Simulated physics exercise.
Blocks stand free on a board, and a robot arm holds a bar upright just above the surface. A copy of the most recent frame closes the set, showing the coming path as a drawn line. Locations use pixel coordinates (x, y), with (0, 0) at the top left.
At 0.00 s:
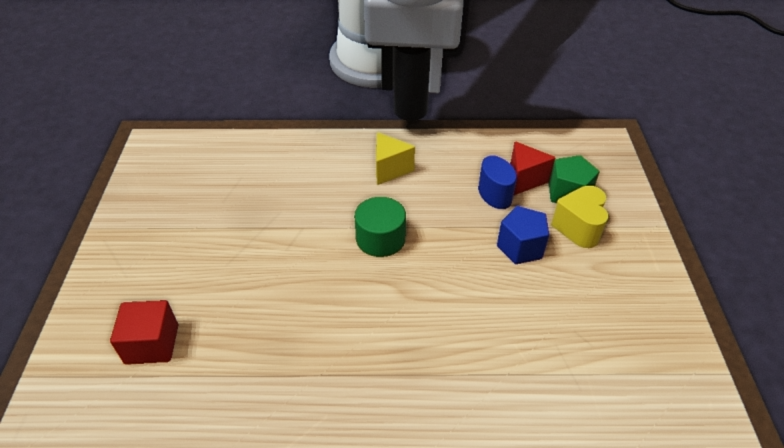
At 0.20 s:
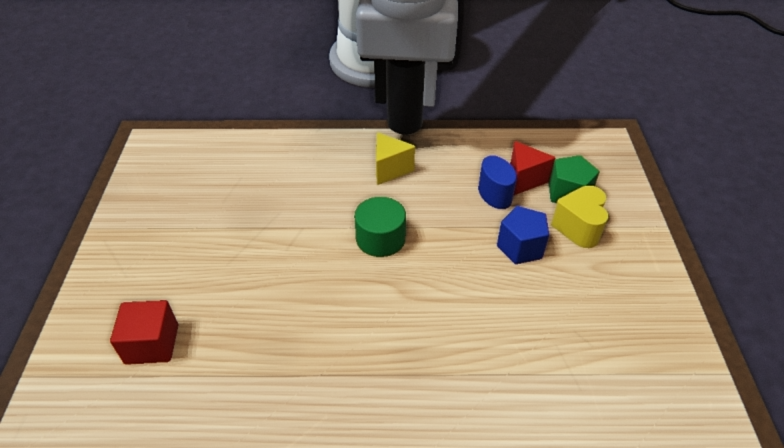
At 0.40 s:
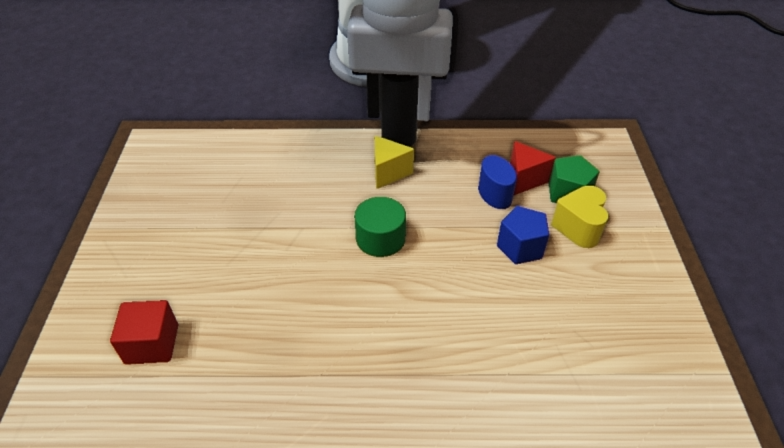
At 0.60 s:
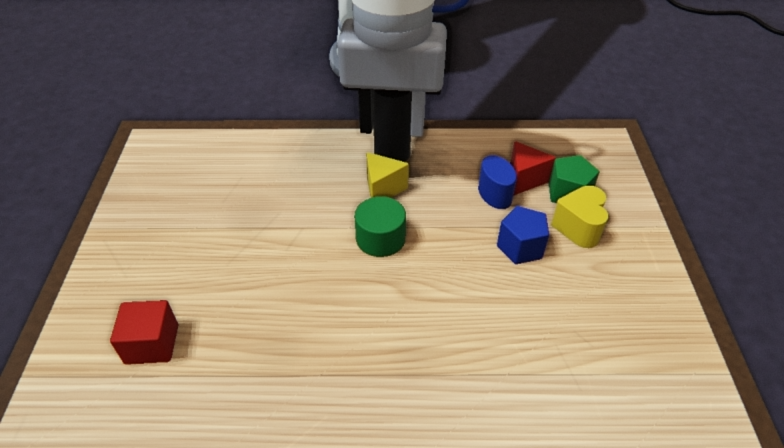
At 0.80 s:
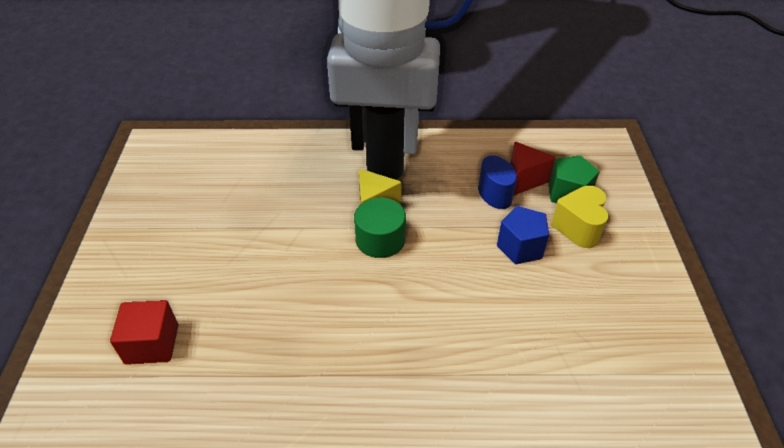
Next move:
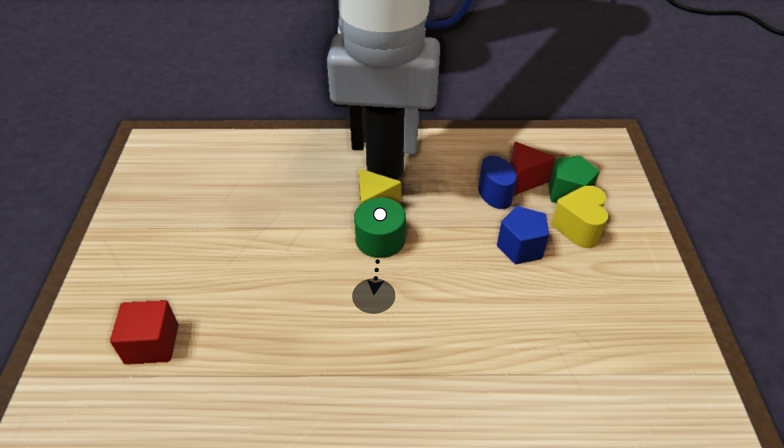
The footage shows a robot arm lowering a dark bar toward the viewer across a wooden board, pushing a yellow triangular block up to a green cylinder, while the red, blue, green and other yellow blocks stay still.
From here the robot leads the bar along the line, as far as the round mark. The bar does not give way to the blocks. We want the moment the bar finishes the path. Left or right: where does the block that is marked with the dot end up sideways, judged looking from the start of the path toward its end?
My answer: Right.
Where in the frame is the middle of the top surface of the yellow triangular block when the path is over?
So, by the moment the path ends, you'll find the top centre of the yellow triangular block at (341, 218).
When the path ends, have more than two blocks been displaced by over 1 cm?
No, it doesn't check out.
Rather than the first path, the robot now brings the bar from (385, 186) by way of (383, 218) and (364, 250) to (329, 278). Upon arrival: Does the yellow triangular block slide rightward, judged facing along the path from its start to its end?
Yes, that is what happens.
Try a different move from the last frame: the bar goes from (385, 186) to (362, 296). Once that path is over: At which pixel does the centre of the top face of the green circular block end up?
The point I'd pick in the picture is (371, 314).
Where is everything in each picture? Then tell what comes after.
In the first frame, bar tip at (411, 111); block tops, yellow triangular block at (390, 146); green circular block at (380, 213).
In the second frame, bar at (405, 124); blocks unchanged.
In the third frame, bar at (399, 138); yellow triangular block at (388, 149).
In the fourth frame, bar at (392, 154); yellow triangular block at (383, 165).
In the fifth frame, bar at (385, 170); yellow triangular block at (374, 183); green circular block at (380, 214).
Path on the board, from (385, 186) directly to (374, 296); the dot is on the green circular block.
The first path, step by step. One third of the way, bar at (382, 203); yellow triangular block at (349, 207), turned 20° clockwise; green circular block at (375, 233).
Two thirds of the way, bar at (378, 239); yellow triangular block at (341, 218), turned 60° clockwise; green circular block at (367, 268).
At the end, bar at (373, 280); yellow triangular block at (341, 218), turned 65° clockwise; green circular block at (355, 312).
